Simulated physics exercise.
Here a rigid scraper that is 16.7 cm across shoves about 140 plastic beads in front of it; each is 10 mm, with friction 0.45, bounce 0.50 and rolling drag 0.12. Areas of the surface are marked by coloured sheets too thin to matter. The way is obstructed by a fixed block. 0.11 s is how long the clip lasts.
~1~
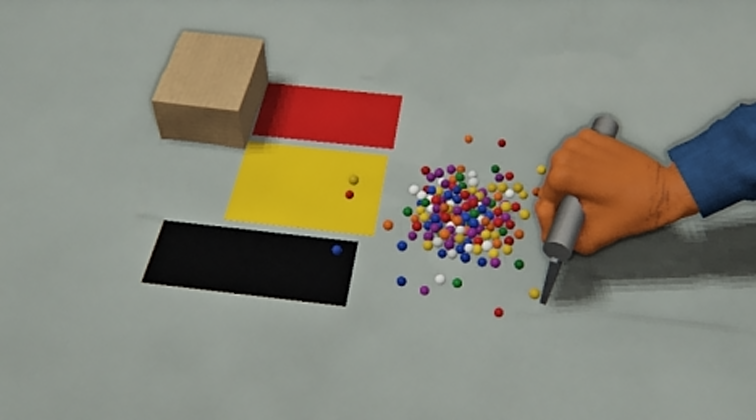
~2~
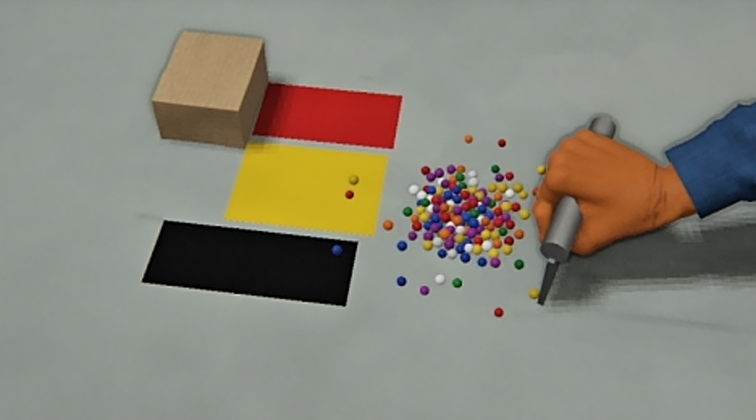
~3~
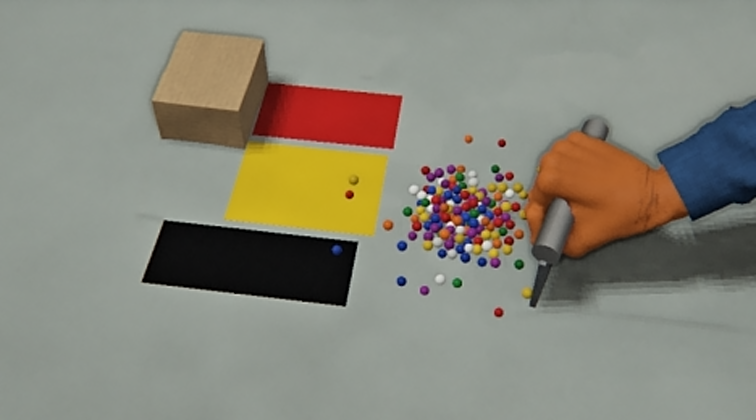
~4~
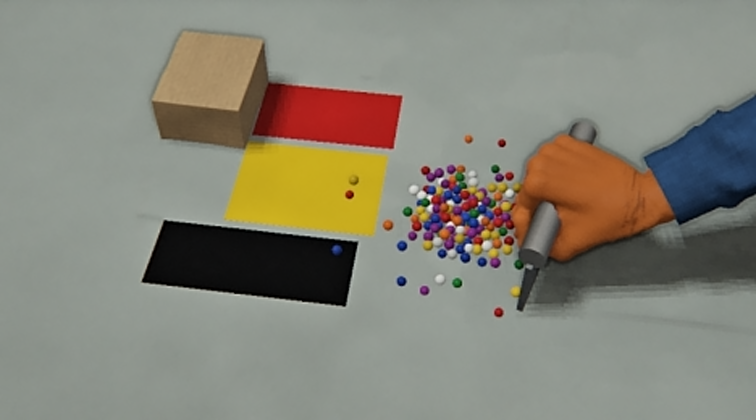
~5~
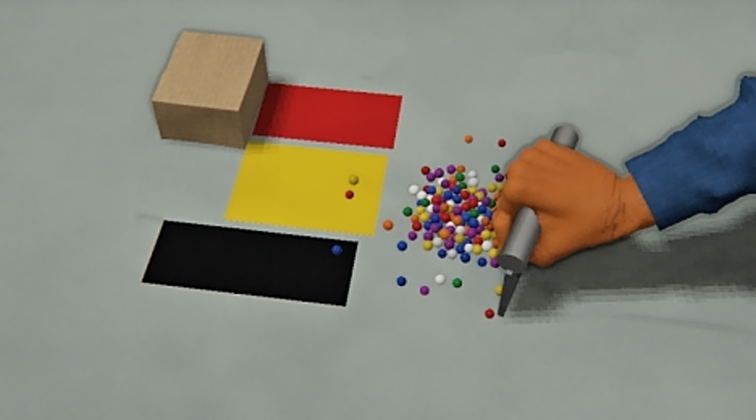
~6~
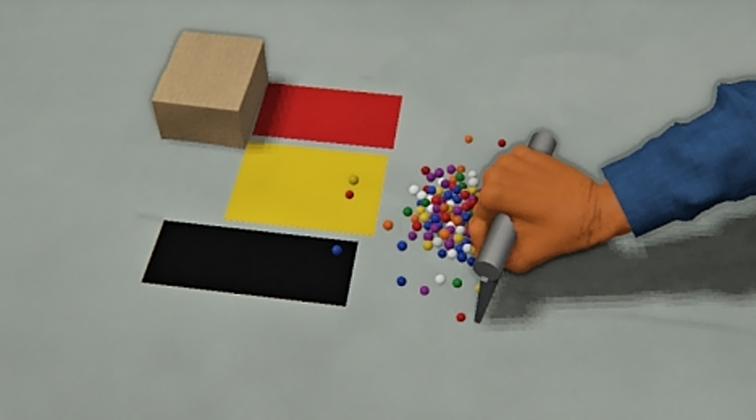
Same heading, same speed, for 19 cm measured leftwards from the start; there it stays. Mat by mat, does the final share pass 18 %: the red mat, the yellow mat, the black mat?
Result: Red mat: Falls short; yellow mat: Gets enough; black mat: Falls short.
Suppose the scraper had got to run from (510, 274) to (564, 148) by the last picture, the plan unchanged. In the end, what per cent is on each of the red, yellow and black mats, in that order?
Final: Red mat = 0%, yellow mat = 40%, black mat = 20%.
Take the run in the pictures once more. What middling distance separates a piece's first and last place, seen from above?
Around 14 centimetres.
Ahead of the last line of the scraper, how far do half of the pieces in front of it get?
I'd say close to 9 cm ahead of the line.
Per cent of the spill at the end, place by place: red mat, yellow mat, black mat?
So the red mat ends up with 5 percent, the yellow mat with 30 percent, and the black mat with 10 percent.
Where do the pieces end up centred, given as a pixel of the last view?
Centre at rest: Roughly (311, 196).
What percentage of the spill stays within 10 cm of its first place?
Some 35 in a hundred.
Then, 0.13 s after the last picture, scraper 20 cm from its start, spill 18 cm wide; black mat 15 %, yellow mat 20 %, off the mats 70 %.
Then, 0.27 s after the last picture, scraper 21 cm from its start, spill 23 cm wide; black mat 20 %, yellow mat 35 %, off the mats 45 %.
Then, 0.38 s after the last picture, scraper 21 cm from its start, spill 25 cm wide; black mat 20 %, yellow mat 35 %, red mat 5 %, off the mats 45 %.
In the end, black mat 10 %, yellow mat 30 %, red mat 5 %, off the mats 55 %.
